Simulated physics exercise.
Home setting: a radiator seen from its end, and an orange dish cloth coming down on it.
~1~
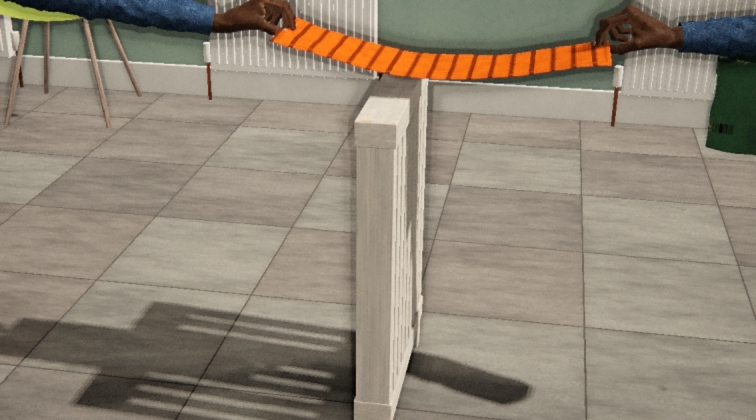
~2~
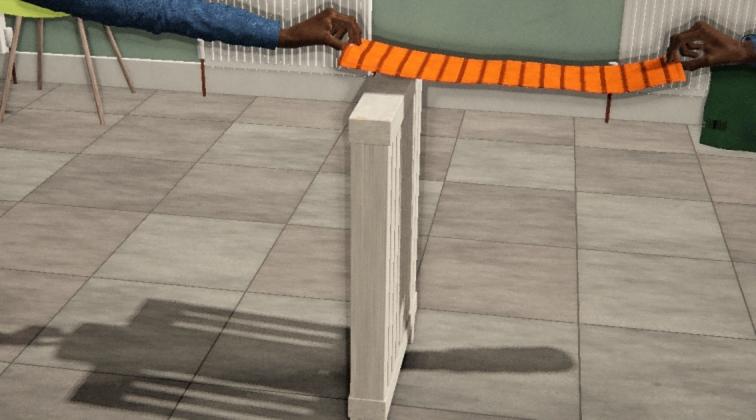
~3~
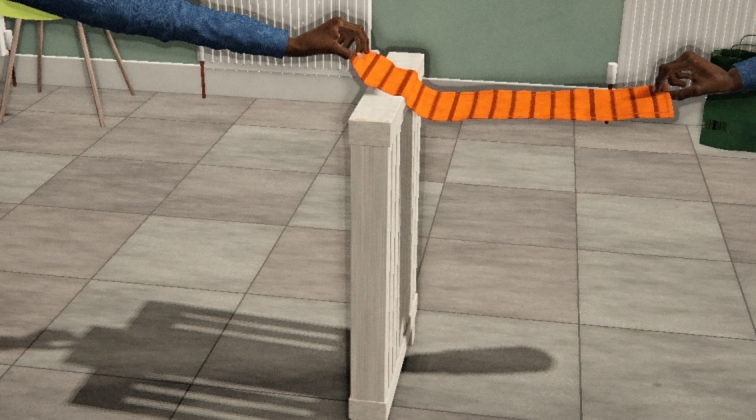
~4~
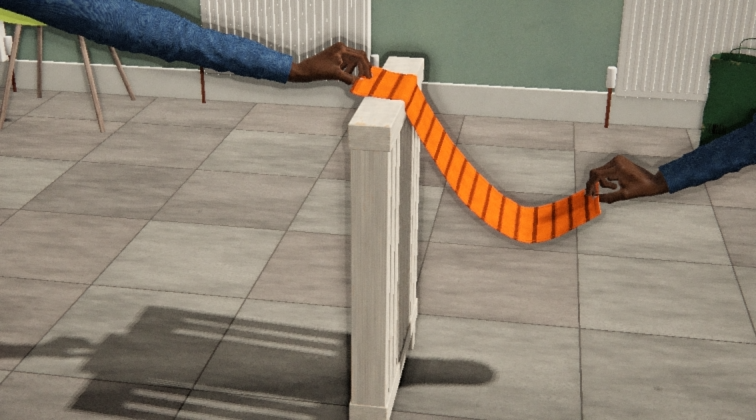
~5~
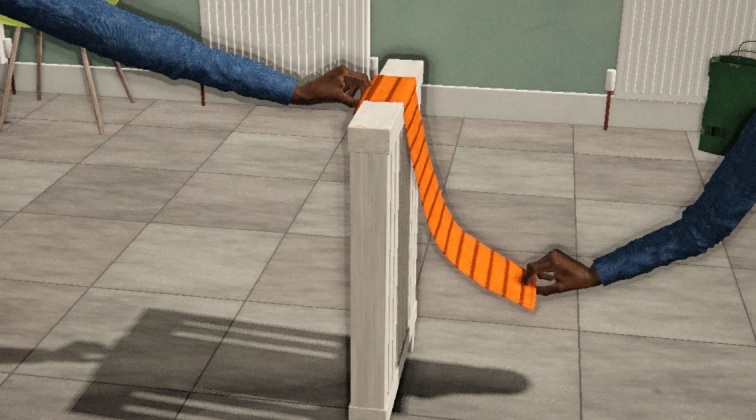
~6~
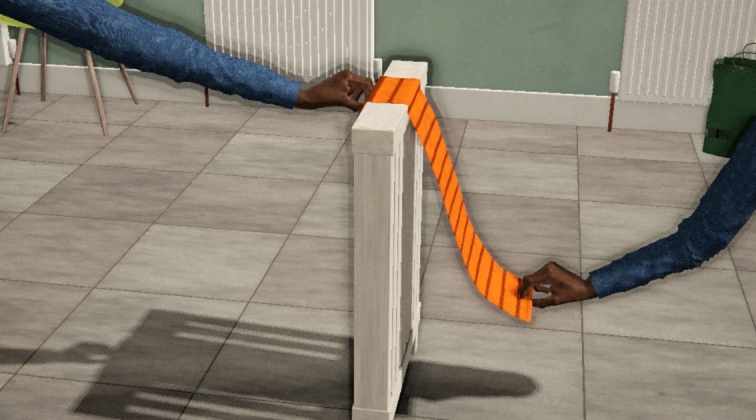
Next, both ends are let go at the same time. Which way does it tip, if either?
I reckon it will give way to the right.
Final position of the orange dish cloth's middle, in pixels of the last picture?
Its centre ends up at (442, 403).
Then, 0.22 s past the final frame, dish cloth sliding right.
Then, 0.44 s past the final frame, dish cloth clear of the top and falling near (438, 363).
Then, 0.64 s past the final frame, dish cloth in a heap on the floor near (441, 401).
When it is over, dish cloth in a heap on the floor near (442, 402). The orange dish cloth goes down on the right side.
